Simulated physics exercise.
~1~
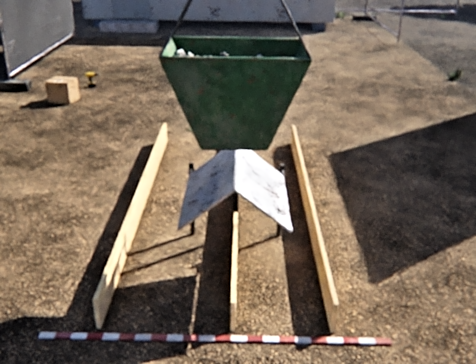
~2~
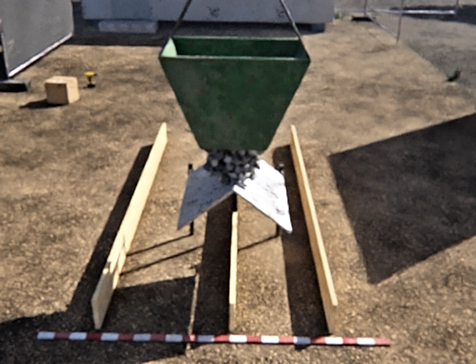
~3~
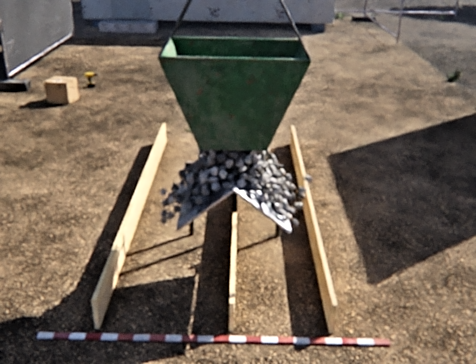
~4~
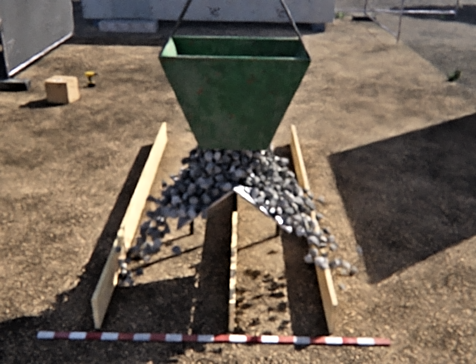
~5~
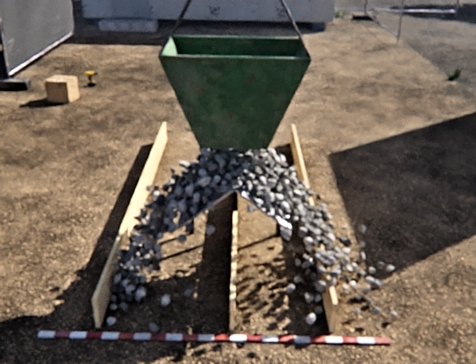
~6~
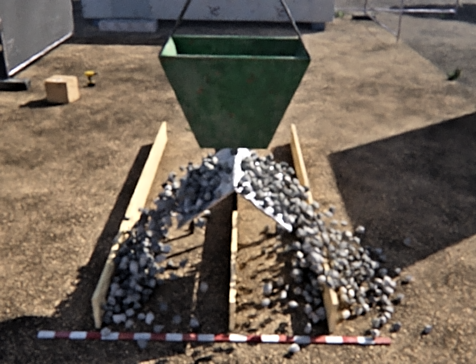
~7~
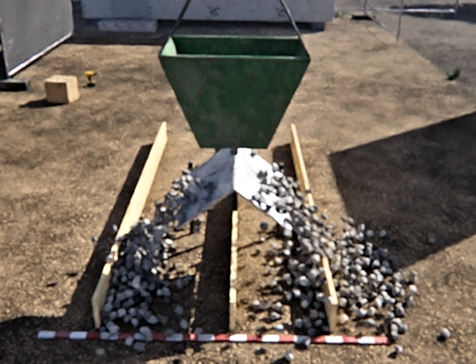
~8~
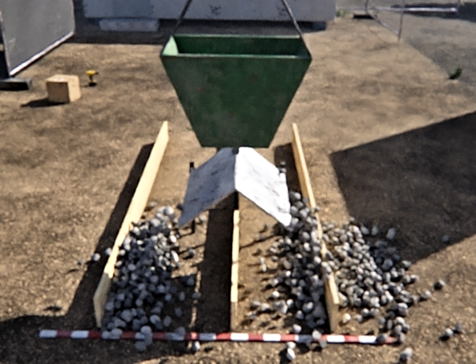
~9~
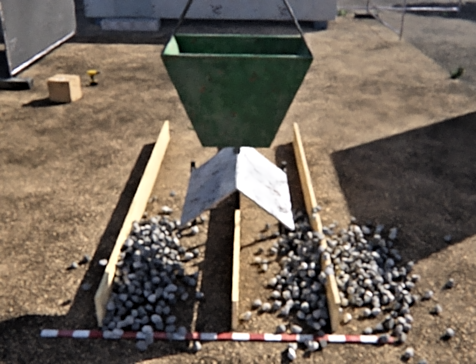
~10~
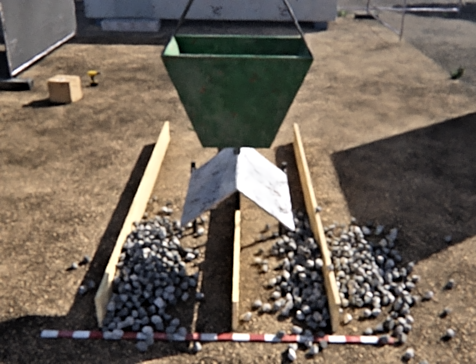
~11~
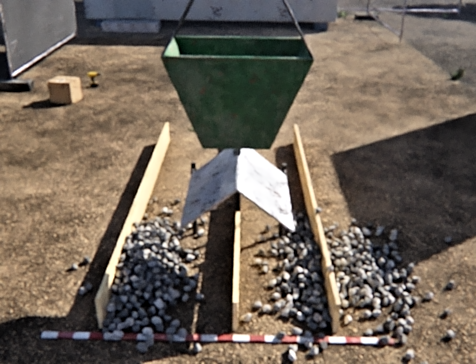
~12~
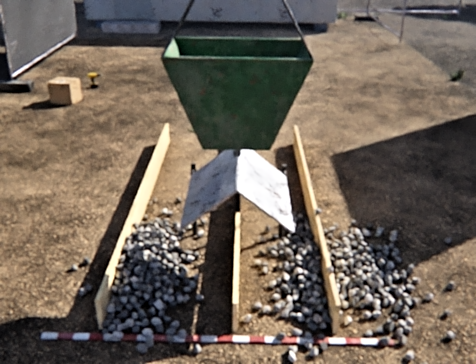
On a patch of bare brown ground outdoors, seen from the front and slightly above, a green skip hangs over a pale peaked steel plate. Wooden planks mark off two bays below, with a red and white banded pole across the front. Grey stones pour from the bottom of the skip onto the peak, split, and tumble down both slopes. Many spill over the right plank while the skip empties and the steel clears. The stones settle with about half in the left bay and the rest shared between the right bay and the ground beyond it.
